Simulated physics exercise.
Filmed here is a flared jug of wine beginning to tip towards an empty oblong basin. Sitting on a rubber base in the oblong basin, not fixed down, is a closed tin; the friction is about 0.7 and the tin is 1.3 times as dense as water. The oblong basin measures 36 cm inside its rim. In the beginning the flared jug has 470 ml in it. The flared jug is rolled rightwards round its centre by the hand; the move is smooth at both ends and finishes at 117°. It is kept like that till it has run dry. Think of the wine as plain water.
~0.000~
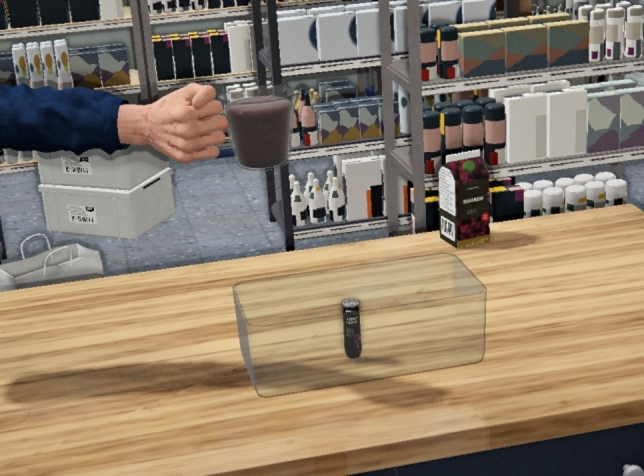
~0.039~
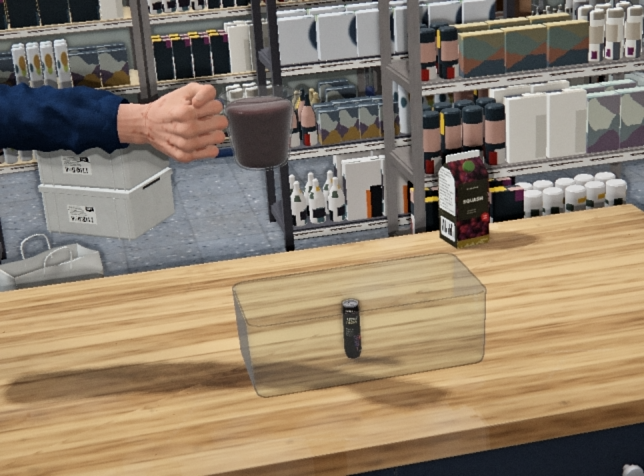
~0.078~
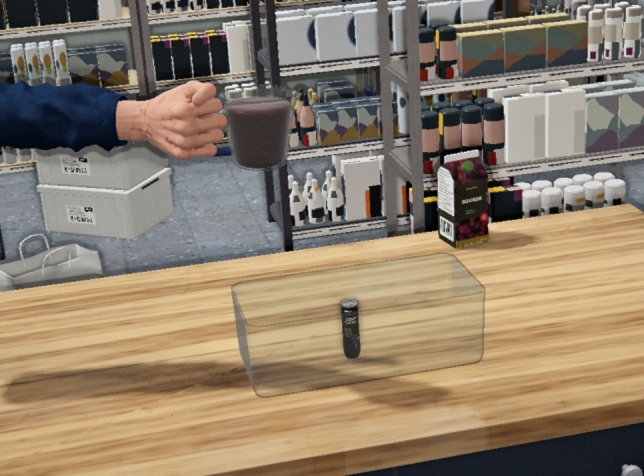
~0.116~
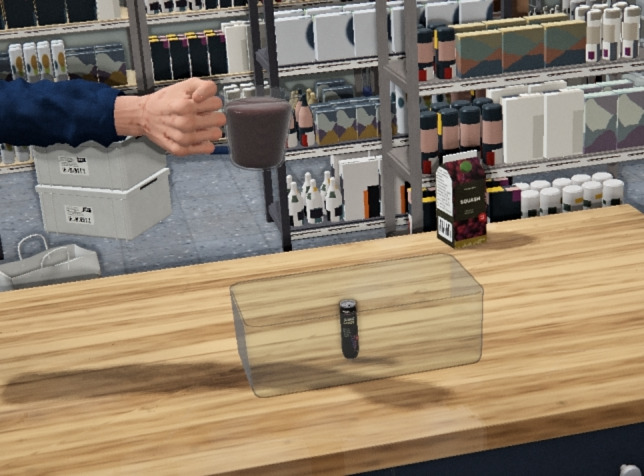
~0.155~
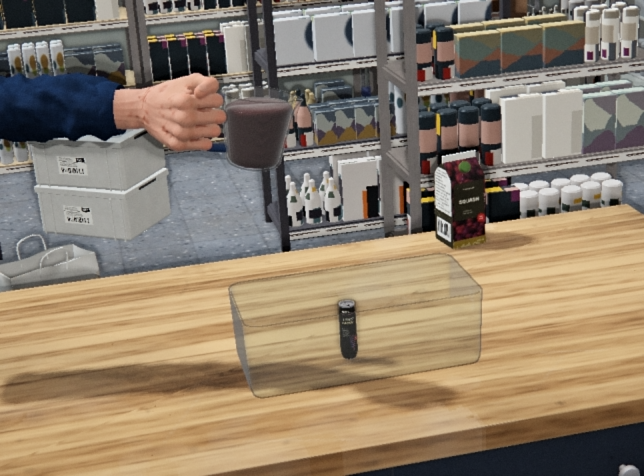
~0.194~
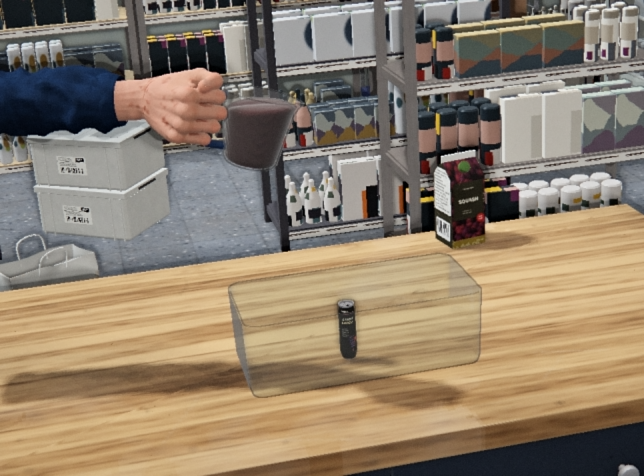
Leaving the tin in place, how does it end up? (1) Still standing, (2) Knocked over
Still standing (1).
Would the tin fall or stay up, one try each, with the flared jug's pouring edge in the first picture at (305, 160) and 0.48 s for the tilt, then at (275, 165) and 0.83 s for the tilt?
In the first try it comes down; in the second it comes down.
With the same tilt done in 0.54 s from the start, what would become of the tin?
After the tilt, the tin is still standing.
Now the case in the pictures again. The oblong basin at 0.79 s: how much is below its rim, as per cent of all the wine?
The share is close to 64 percent.
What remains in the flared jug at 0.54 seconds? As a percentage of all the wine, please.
Near 58 in a hundred.
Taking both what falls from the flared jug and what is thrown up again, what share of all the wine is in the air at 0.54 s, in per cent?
Around 40 in a hundred.
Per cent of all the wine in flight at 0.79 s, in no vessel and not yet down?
Near 32 percent.
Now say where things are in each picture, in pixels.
In the first frame, tilt 0°; pouring edge (301, 90); surface from (224, 107) to (292, 100); the oblong basin's rim runs from (240, 306) to (470, 272); the tin's top is at (351, 305).
In the second frame, tilt 1°; pouring edge (301, 91); surface from (224, 107) to (292, 100).
In the third frame, tilt 3°; pouring edge (301, 92); surface from (224, 107) to (291, 101).
In the fourth frame, tilt 6°; pouring edge (302, 95); surface from (224, 107) to (291, 101).
In the fifth frame, tilt 10°; pouring edge (303, 98); surface from (224, 107) to (292, 102).
In the sixth frame, tilt 15°; pouring edge (304, 102); surface from (225, 108) to (296, 102).
By 0.54 s the tilt is 84° and 58 per cent is still to pour; the tin stands where it began.
By 0.79 s the tilt is 116° and 4 per cent is still to pour; the tin stands where it began.
By 1.05 s the tilt is 117° and 0 per cent is still to pour; the tin stands where it began.
By 1.33 s the tilt is 117° and 0 per cent is still to pour; the tin stands where it began.
At rest the tin stands where it began.
